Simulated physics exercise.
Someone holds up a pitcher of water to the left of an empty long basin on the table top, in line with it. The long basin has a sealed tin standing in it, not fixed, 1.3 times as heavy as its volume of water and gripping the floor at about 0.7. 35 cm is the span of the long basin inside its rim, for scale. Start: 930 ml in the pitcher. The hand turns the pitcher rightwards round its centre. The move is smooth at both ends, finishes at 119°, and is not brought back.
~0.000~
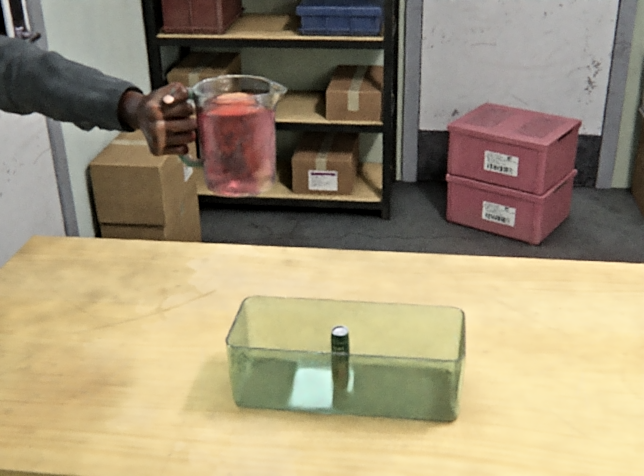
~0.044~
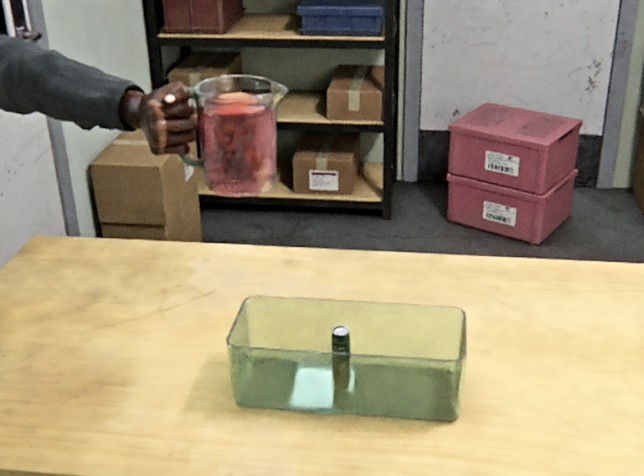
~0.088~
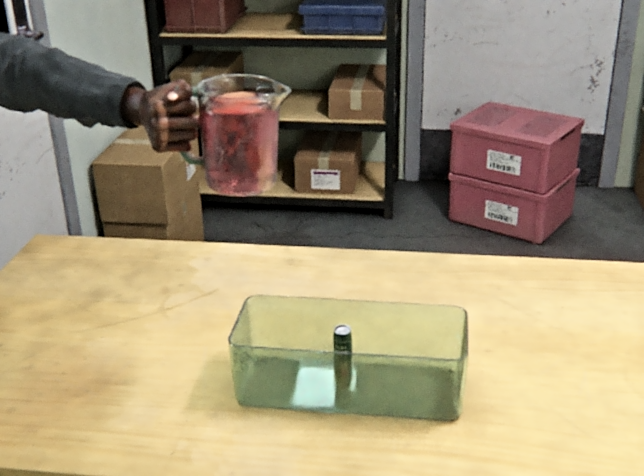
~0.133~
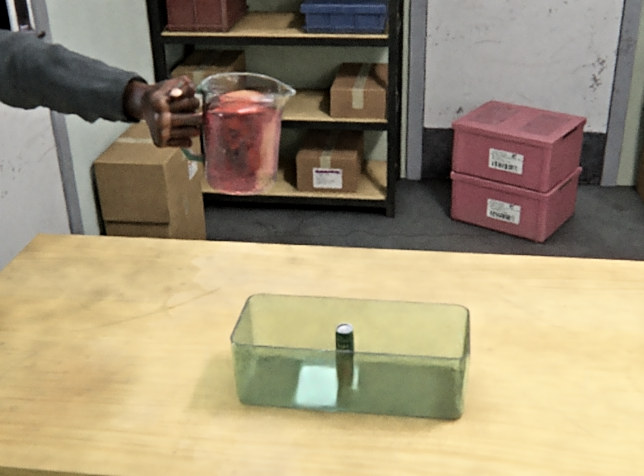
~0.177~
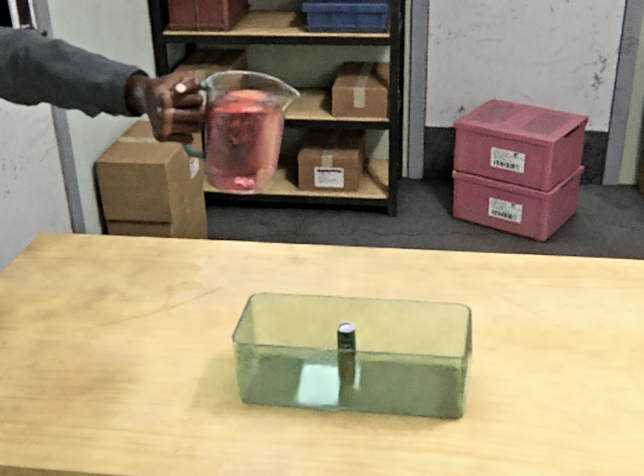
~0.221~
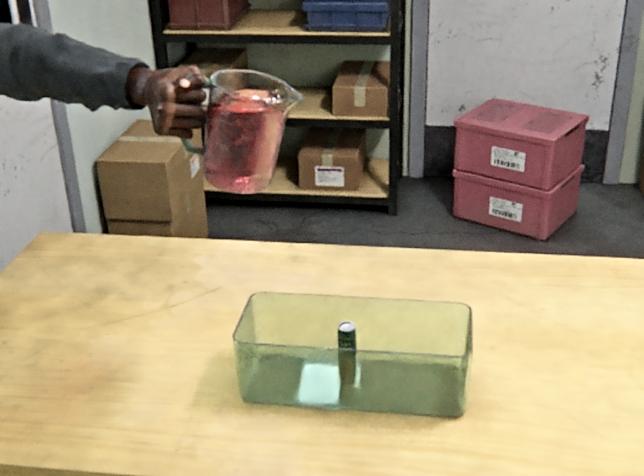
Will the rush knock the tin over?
It does not keel over.
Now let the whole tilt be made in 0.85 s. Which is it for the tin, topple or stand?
With that tilt, the tin stays on its base.
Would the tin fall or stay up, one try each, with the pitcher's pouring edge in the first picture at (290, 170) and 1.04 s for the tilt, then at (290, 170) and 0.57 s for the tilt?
In the first try it comes down; in the second it comes down.
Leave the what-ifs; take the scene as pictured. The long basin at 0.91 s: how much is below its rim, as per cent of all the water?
About 40 per cent.
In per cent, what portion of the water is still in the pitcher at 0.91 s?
Close to 18 percent of the total.
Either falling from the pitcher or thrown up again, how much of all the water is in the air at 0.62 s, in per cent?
Roughly 22 percent.
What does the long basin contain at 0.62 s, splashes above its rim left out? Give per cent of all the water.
Estimate - around 0 in a hundred parts.
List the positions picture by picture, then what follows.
It leans 0°; its right rim is at (286, 90); the water meets the walls at (200, 102) and (274, 104); the long basin's rim runs from (235, 321) to (465, 334); the tin's top is at (340, 333), in the first frame.
It leans 1°; its right rim is at (287, 90); the water meets the walls at (201, 101) and (275, 104), in the second frame.
It leans 2°; its right rim is at (290, 91); the water meets the walls at (204, 100) and (278, 104), in the third frame.
It leans 5°; its right rim is at (295, 92); the water meets the walls at (208, 99) and (281, 103), in the fourth frame.
It leans 8°; its right rim is at (299, 95); the water meets the walls at (211, 99) and (286, 103), in the fifth frame.
It leans 13°; its right rim is at (303, 98); the water meets the walls at (213, 100) and (290, 102), in the sixth frame.
Then, 0.62 s in, the tilt is 77° and 78 per cent is still to pour; the tin stands where it began.
Then, 0.91 s in, the tilt is 114° and 18 per cent is still to pour; the tin stands where it began.
Then, 1.21 s in, the tilt is 119° and 0 per cent is still to pour; the tin stands where it began.
Then, 1.54 s in, the tilt is 119° and 0 per cent is still to pour; the tin stands where it began.
Finally, the tin stands where it began.
